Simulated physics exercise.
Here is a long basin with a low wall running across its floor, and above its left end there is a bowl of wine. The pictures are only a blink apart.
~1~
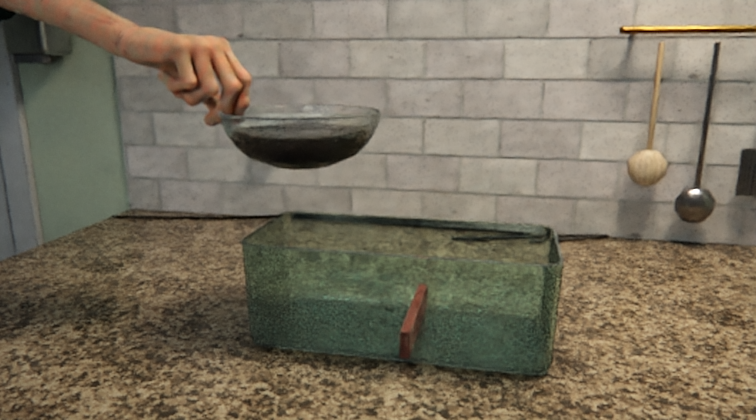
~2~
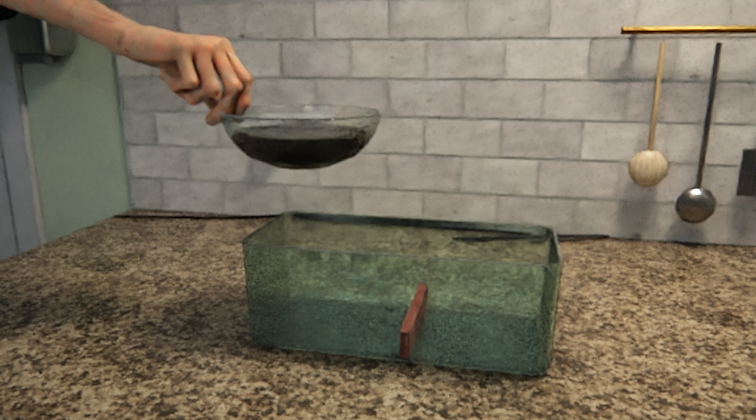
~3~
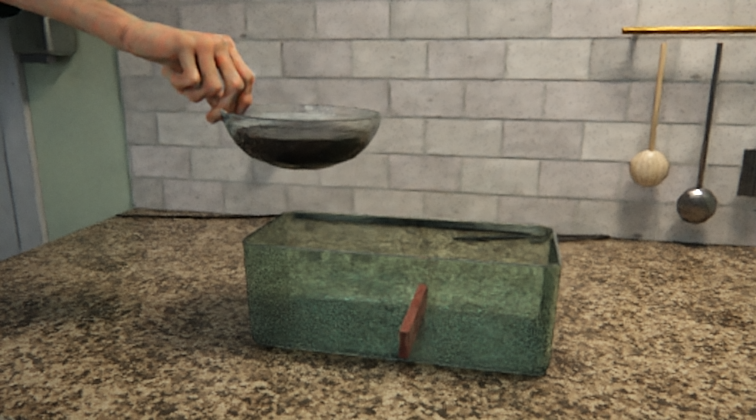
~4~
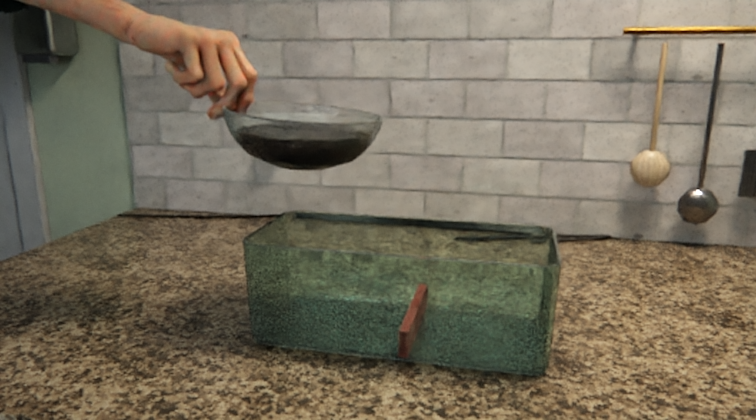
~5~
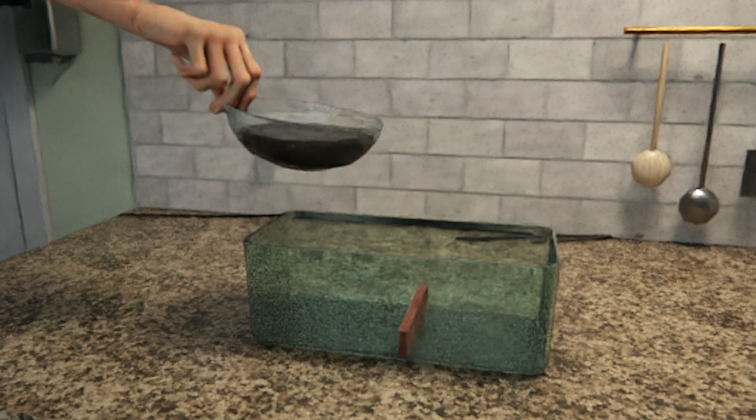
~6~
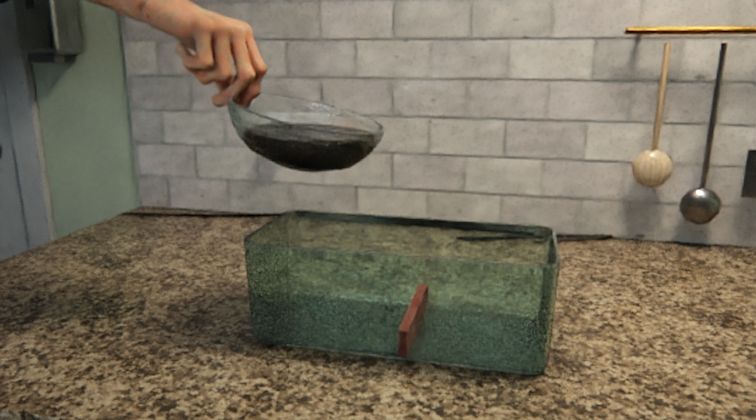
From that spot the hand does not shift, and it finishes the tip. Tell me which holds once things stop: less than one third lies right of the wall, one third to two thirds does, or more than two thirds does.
One third to two thirds lies right of the wall.
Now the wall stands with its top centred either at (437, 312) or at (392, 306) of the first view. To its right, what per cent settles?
Roughly 20 % and then 75 %.
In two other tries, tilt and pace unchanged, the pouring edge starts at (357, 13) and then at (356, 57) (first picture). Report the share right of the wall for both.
You'd get 50 percent from the first and 40 percent from the second.
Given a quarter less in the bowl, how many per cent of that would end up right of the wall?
Near 40 parts in a hundred.
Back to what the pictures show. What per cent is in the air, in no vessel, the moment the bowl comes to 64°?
Airborne share: Approx. 30 %.
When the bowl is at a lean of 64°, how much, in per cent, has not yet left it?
30 %.
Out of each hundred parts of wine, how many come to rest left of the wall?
Some 45 parts in a hundred.
A moment on, the bowl is tipped part way and 31 per cent is still to pour, 12 is left of the wall and 28 right of it.
Next, the bowl is tipped on its side and 0 per cent is still to pour, 47 is left of the wall and 52 right of it.
Then the bowl is tipped right over and 0 per cent is still to pour, 47 is left of the wall and 52 right of it.
Later the bowl is tipped right over and 0 per cent is still to pour, 47 is left of the wall and 52 right of it.
At rest 47 per cent lies left of the wall, 52 right of it and 0 outside.
